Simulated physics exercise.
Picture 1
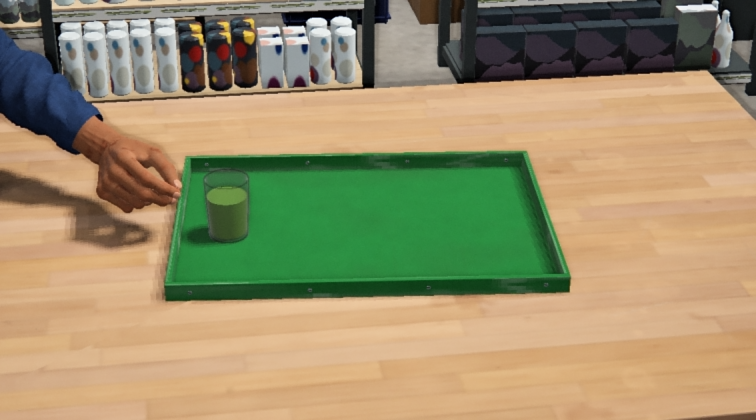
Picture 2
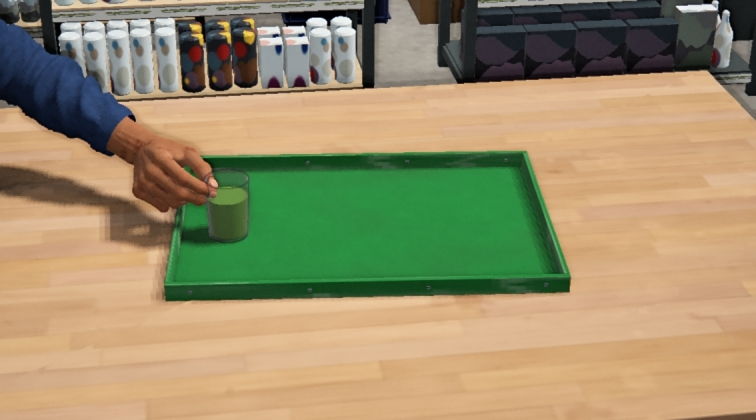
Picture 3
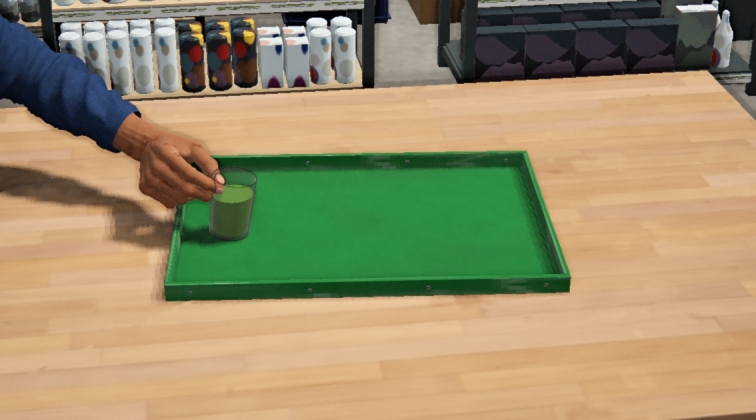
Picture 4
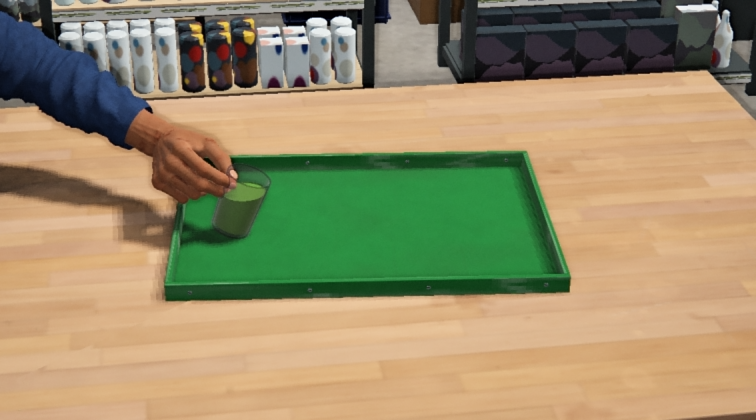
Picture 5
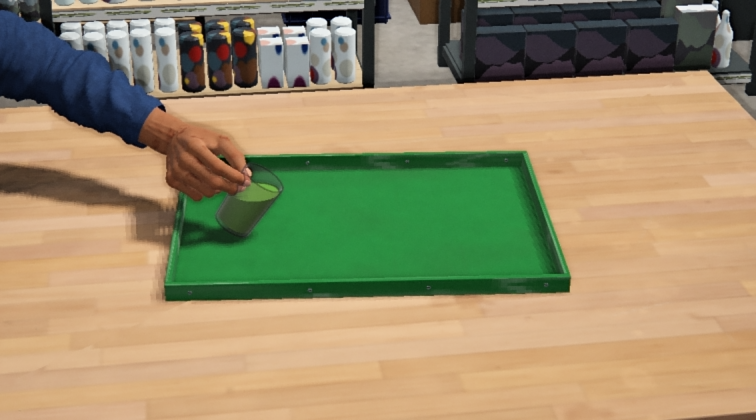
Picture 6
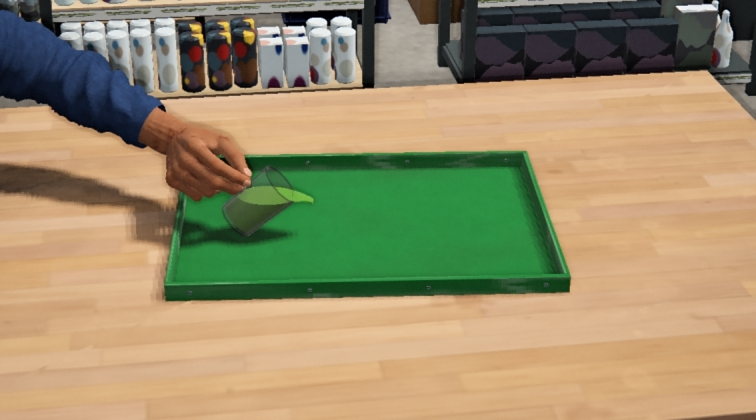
To begin with, a glass about two thirds full of green liquid stands upright near the left side of a green serving tray, a hand beside it. The hand reaches in and pushes the glass, which tips farther and farther to the right until the liquid slides out past the rim.
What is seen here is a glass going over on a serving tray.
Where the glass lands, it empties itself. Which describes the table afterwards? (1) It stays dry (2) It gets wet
The answer is 1.
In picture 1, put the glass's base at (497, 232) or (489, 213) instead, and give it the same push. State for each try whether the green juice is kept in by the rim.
One: It wets the top as well. Two: It escapes from the tray.
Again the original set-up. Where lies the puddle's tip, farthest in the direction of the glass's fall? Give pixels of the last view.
(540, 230), more or less.
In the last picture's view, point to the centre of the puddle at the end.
The centre ends up near (461, 232) in the last view.
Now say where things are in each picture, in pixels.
In the first picture, it stands upright; glass (228, 205) about two thirds full; tray (383, 277).
In the second picture, the hand pushes it; glass about two thirds full, surface at (227, 196).
In the third picture, the hand pushes it; glass (232, 202) about two thirds full.
In the fourth picture, the hand pushes it; glass (240, 200) tipped 20°; tray (383, 277).
In the fifth picture, the hand pushes it; glass (249, 199) tipped 35°.
In the sixth picture, it is falling; glass (260, 201) tipped 50°.
Soon after, the glass lies in the tray; the puddle covers about as much as a plate; all of it is inside the rim.
Later, the puddle covers about as much as a tray; all of it is inside the rim.
In the end, the puddle covers about as much as a tray; all of it is inside the rim.
